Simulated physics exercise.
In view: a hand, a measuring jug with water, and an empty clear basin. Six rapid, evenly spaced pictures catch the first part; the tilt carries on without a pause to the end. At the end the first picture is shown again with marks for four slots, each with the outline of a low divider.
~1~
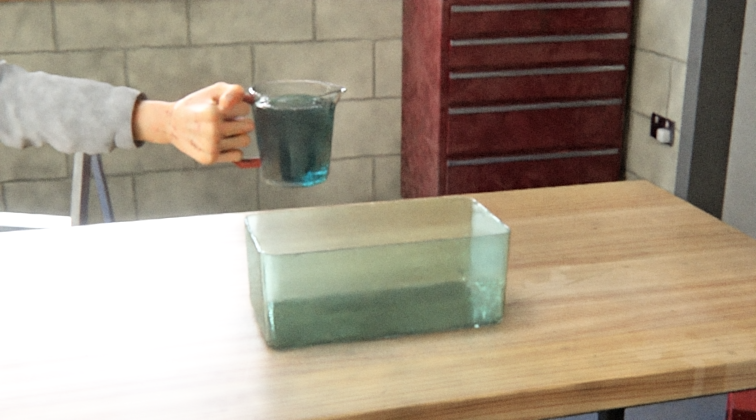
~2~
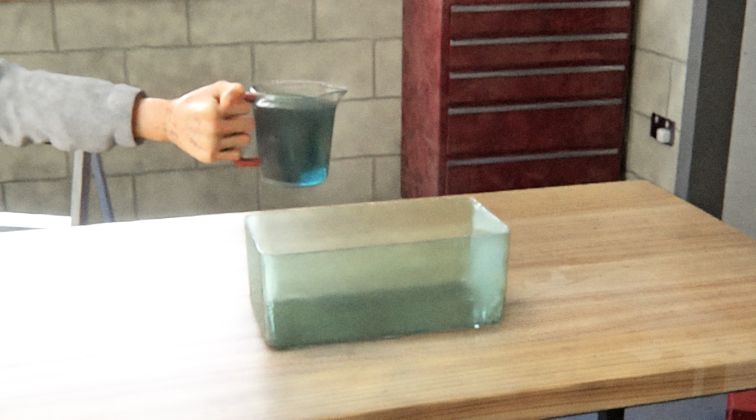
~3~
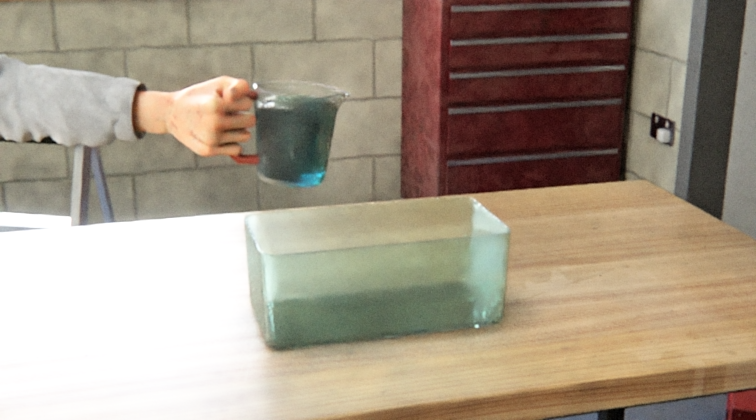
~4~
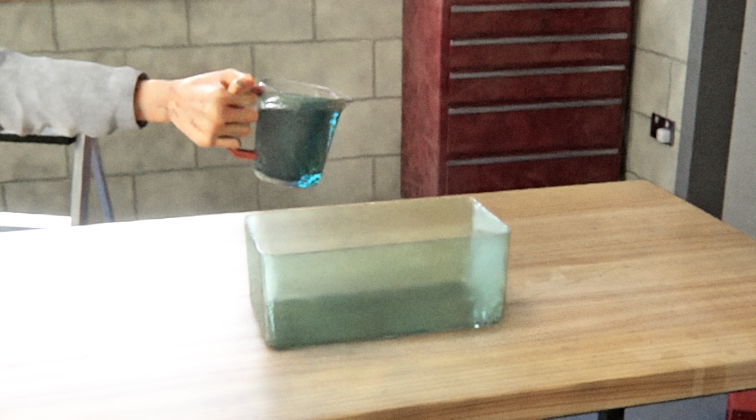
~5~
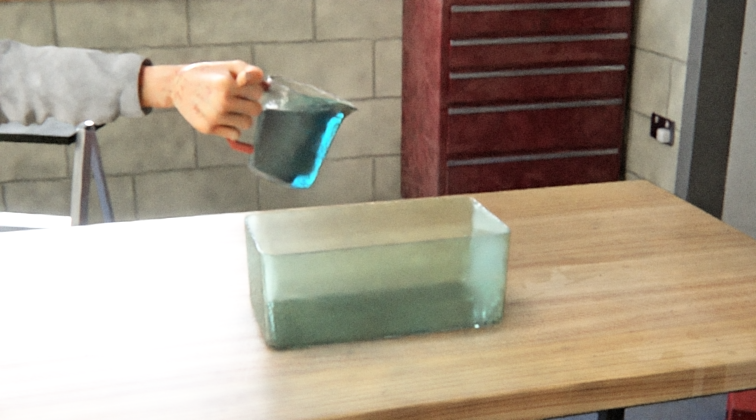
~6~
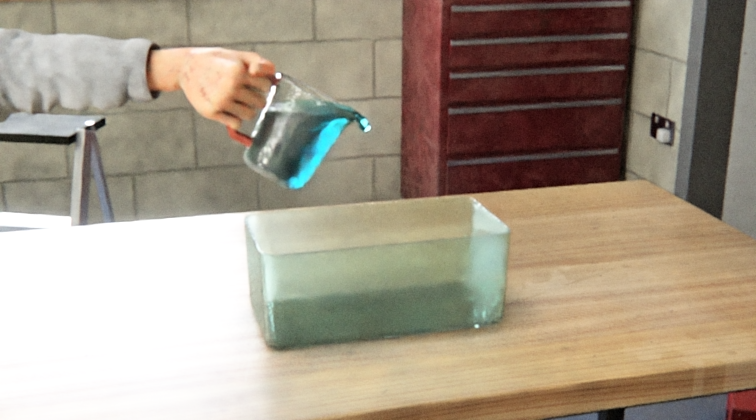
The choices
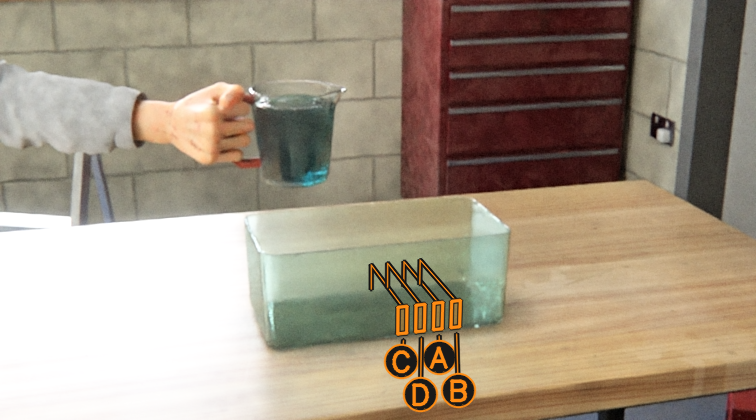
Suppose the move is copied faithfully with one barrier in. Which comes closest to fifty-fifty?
It is D.
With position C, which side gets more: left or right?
The right side.
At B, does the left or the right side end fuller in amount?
The left one.
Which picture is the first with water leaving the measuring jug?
In picture 6.
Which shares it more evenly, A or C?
It is C.
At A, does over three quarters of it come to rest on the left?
Yes.
In orange, A at (439, 335); B at (456, 333); C at (403, 340); D at (421, 338).
Choosing A, about 89 % ends left of the wall and 10 % right of it.
Choosing B, about 90 % ends left of the wall and 8 % right of it.
Choosing C, about 21 % ends left of the wall and 78 % right of it.
Choosing D, about 49 % ends left of the wall and 51 % right of it.
